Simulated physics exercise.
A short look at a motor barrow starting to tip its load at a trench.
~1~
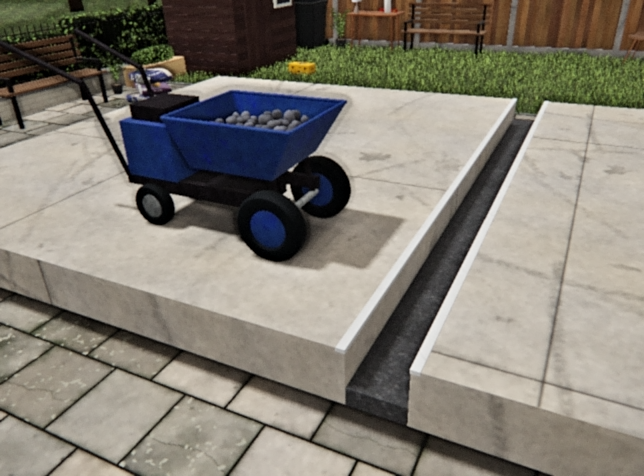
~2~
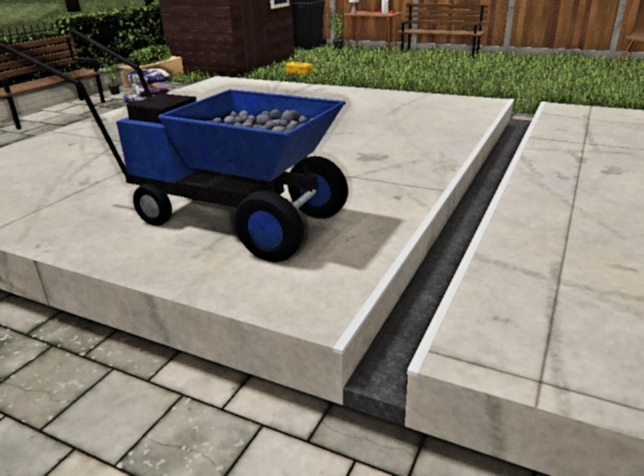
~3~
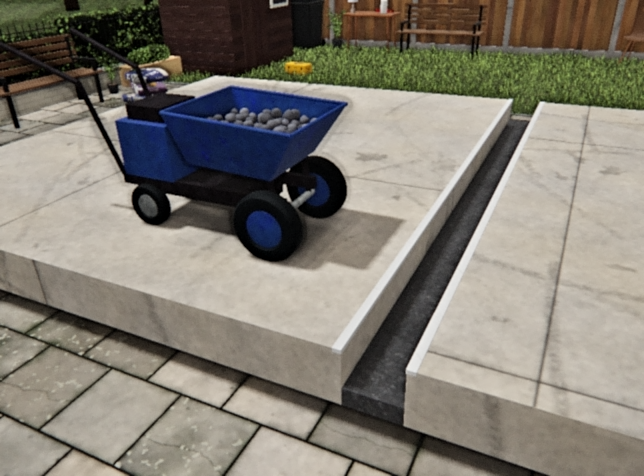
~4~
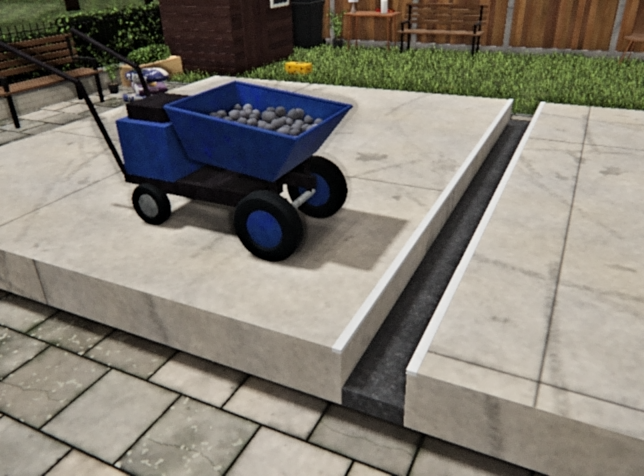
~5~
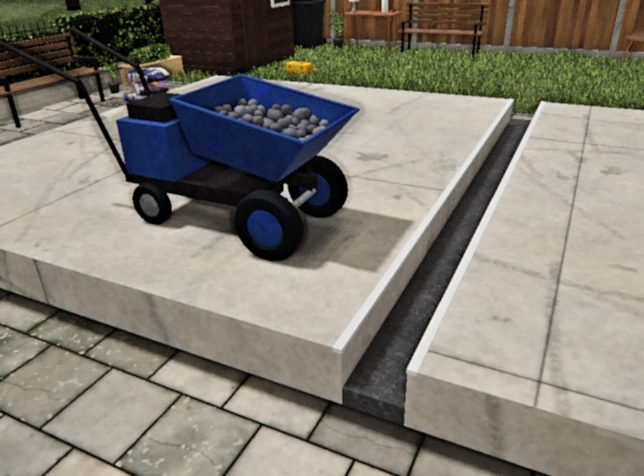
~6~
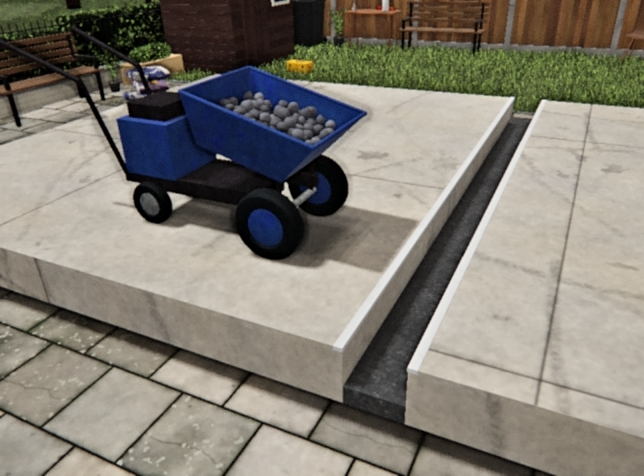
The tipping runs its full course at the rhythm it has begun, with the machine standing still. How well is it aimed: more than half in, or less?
In the trench: The larger part.
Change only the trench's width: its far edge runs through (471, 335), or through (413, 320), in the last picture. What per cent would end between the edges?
About 80 and 70 per cent.
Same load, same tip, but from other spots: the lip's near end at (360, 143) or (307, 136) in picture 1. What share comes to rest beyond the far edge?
First some 60, then 0 per cent.
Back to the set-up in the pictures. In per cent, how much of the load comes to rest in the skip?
About 10 per cent.
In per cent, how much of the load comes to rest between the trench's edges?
About 80 per cent.
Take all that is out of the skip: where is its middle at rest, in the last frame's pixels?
Near (423, 282).
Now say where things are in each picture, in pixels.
The first frame shows lip of the skip (290, 134), level; top of the load (274, 126), round cobbles; first edge of the trench (367, 310); far edge (437, 327), the trench under half as wide as the skip, and about half as deep as wide.
The second frame shows lip of the skip (288, 135), level; top of the load (272, 126).
The third frame shows lip of the skip (291, 137), tipped barely; top of the load (259, 130).
The fourth frame shows lip of the skip (297, 140), tipped a little; top of the load (252, 124).
The fifth frame shows lip of the skip (305, 144), tipped a little; top of the load (248, 120).
The sixth frame shows lip of the skip (313, 148), tipped clearly; top of the load (239, 112); first edge of the trench (365, 308); far edge (434, 326).
Just after the last frame, skip tipped steeply; every one in the skip.
A moment on, skip tipped right over; the larger part in the skip; about a tenth short of the trench; about a tenth in or heaped over the trench.
Further on, skip tipped right over; roughly a quarter in the skip; about a tenth short of the trench; roughly two thirds in or heaped over the trench; just a few beyond it.
When it is over, skip tipped right over; about a tenth in the skip; about a tenth short of the trench; the larger part in or heaped over the trench; just a few beyond it.
